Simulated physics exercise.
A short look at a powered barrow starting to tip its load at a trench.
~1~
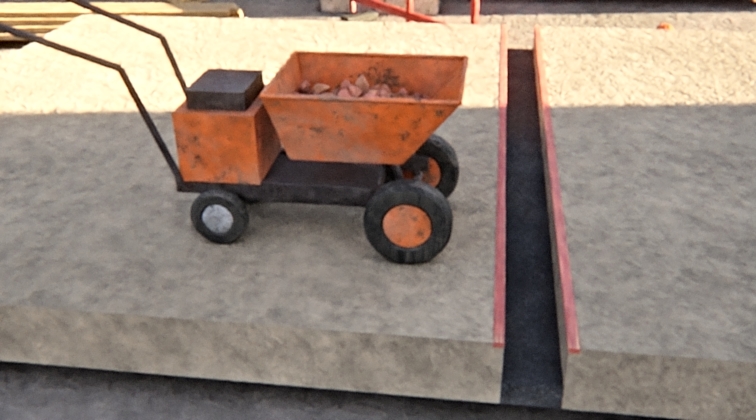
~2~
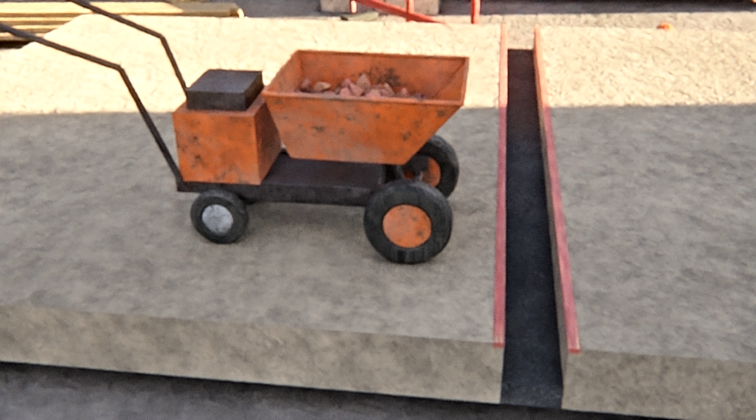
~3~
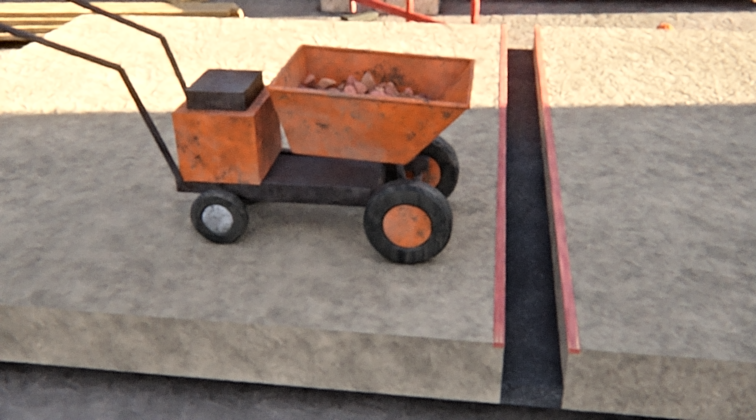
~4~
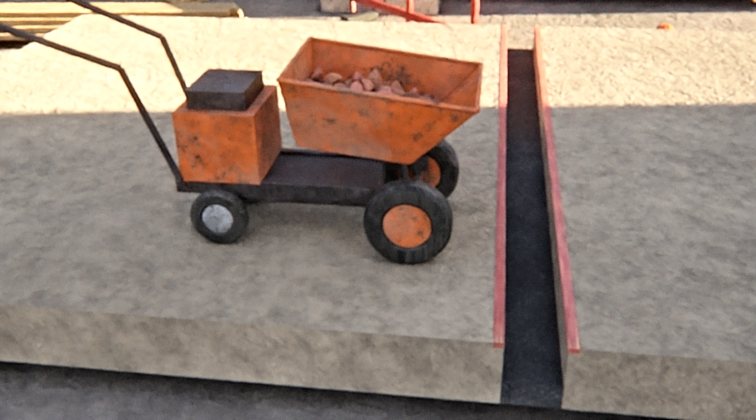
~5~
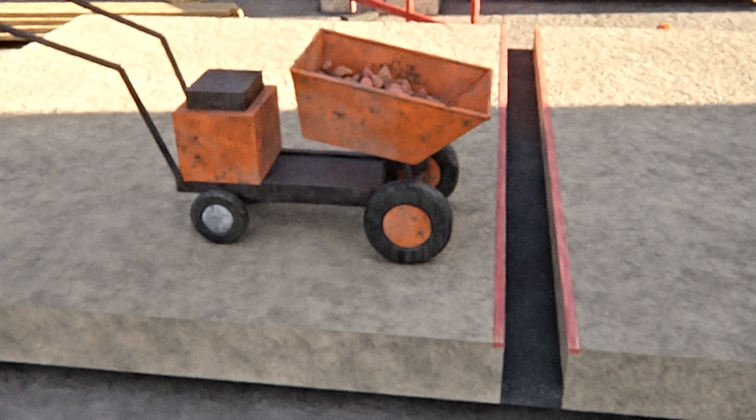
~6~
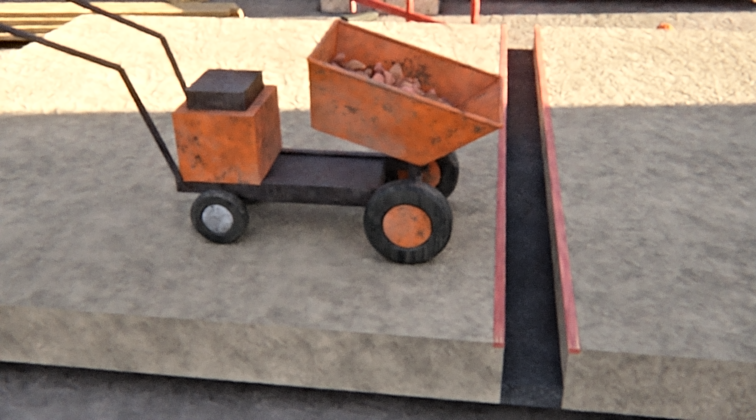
The orange skip on a small wheeled barrow tilts gradually rightward, carrying its load of rubble.
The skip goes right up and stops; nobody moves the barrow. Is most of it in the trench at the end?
The trench takes under half.
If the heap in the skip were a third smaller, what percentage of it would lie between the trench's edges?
Some 30 per cent.
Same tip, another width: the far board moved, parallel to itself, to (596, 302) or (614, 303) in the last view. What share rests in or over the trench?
First some 80, then 100 per cent.
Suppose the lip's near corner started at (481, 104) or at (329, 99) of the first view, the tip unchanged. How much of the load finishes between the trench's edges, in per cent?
Near 0 % and 30 %.
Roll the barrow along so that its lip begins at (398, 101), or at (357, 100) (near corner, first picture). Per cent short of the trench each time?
About 10 and 30 per cent.
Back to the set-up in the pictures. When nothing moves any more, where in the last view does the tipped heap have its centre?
Roughly at (583, 237).
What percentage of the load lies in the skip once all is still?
About 15 per cent.
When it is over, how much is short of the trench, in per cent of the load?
It comes to 0 per cent or so.
Shortly afterwards, skip tipped steeply; the whole lot in the skip.
Next, skip tipped right over; near two thirds in the skip; only a few in or heaped over the trench; near a quarter beyond it; only a few falling.
Some moments later, skip tipped right over; a little in the skip; near a quarter in or heaped over the trench; near two thirds beyond it.
In the end, skip tipped right over; a little in the skip; near a quarter in or heaped over the trench; near two thirds beyond it.
